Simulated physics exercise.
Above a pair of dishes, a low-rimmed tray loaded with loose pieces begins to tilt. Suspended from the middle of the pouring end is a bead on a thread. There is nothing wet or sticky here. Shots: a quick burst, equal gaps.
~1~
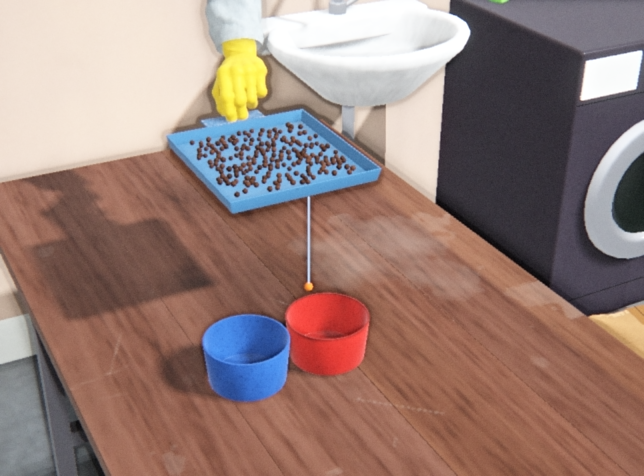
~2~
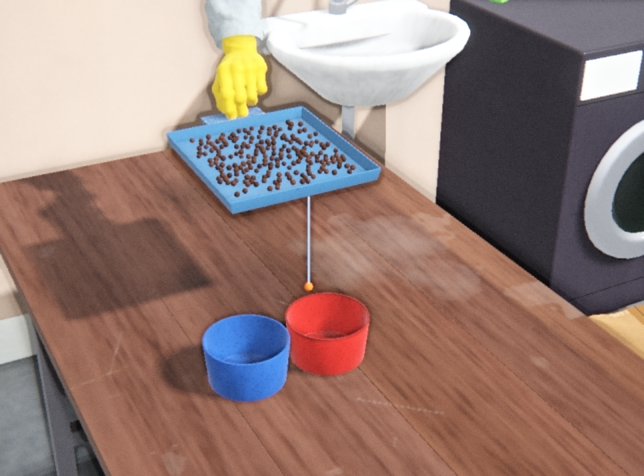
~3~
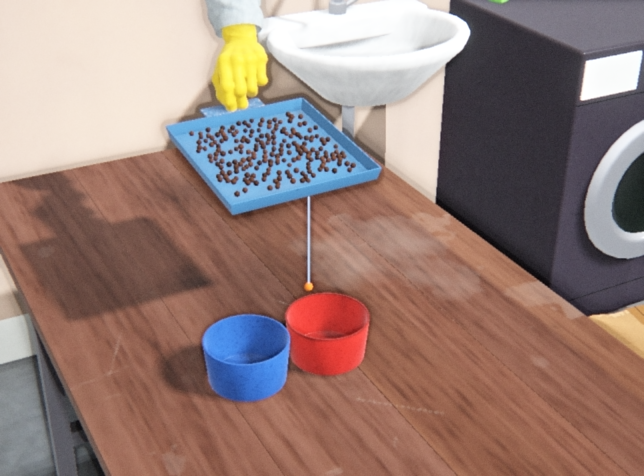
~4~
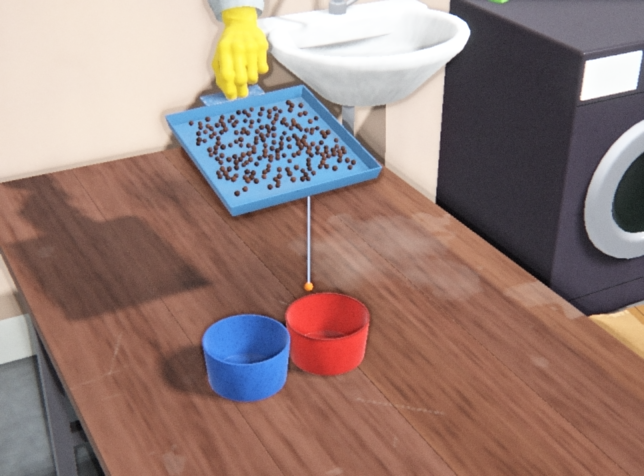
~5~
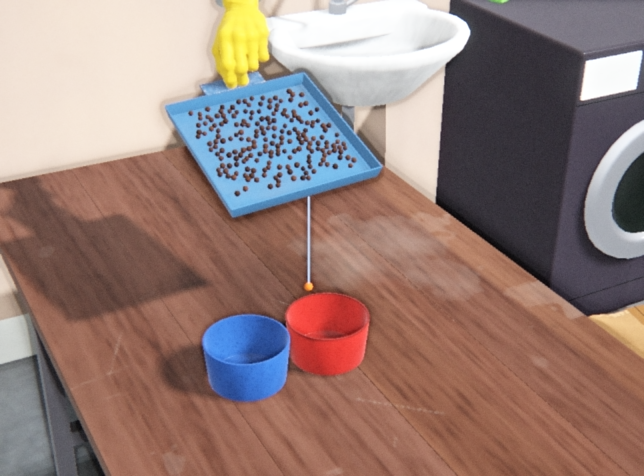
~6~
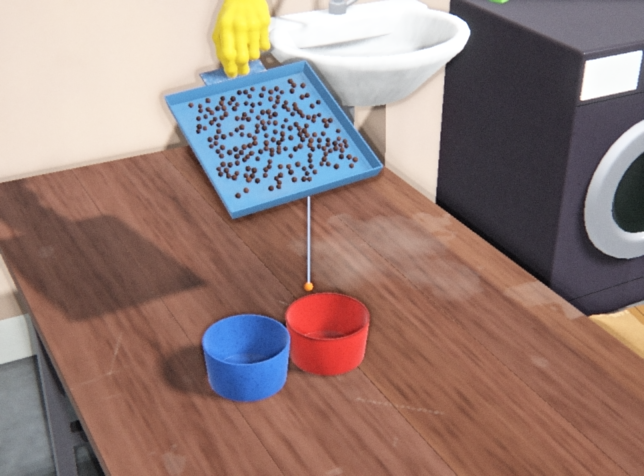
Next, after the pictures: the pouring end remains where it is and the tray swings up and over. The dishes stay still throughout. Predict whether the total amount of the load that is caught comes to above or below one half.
The catch is going to exceed what is lost.
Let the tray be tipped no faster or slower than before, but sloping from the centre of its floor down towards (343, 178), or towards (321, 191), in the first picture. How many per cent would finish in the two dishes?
The first try yields 0 percent and the second 50 percent.
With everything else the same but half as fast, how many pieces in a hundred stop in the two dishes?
That works out at some 90 per cent.
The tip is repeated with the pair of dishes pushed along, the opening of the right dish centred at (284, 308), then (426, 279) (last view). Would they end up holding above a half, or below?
A majority, then a minority.
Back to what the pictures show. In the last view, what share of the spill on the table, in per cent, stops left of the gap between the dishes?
Roughly 40 %.
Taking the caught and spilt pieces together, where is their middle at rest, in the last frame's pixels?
Close to (274, 368) in the last picture.
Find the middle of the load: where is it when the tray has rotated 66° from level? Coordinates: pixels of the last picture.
Close to (279, 193).
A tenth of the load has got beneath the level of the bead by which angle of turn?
About 75°.
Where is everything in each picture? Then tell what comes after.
Corners of the pouring end near (232, 201) and (377, 168), level; middle of the load near (272, 160), allspice berries; left dish near (265, 378); right dish near (347, 353); bead on its thread near (308, 287), in the first frame.
Corners of the pouring end near (233, 201) and (377, 168), level; middle of the load near (272, 158), in the second frame.
Corners of the pouring end near (233, 203) and (377, 167), tipped barely, lowest at the left corner; middle of the load near (272, 154), in the third frame.
Corners of the pouring end near (233, 205) and (378, 166), tipped a little, lowest at the left corner; middle of the load near (272, 149), in the fourth frame.
Corners of the pouring end near (233, 207) and (378, 166), tipped clearly, lowest at the left corner; middle of the load near (272, 143), in the fifth frame.
Corners of the pouring end near (233, 209) and (379, 165), tipped clearly, lowest at the left corner; middle of the load near (273, 140), a little on the move; left dish near (265, 378); right dish near (347, 353), in the sixth frame.
Shortly afterwards, tray tipped steeply; the bulk on the tray; only a few in the left dish; a little in the air.
Next, tray tipped past a quarter turn; near a quarter on the tray; a little in the left dish; a little in the right dish; a little outside both; near half in the air.
Some moments later, tray tipped past a quarter turn; near half in the left dish; near a third in the right dish; a little outside both.
In the end, tray tipped past a quarter turn; near half in the left dish; near a third in the right dish; a little outside both.
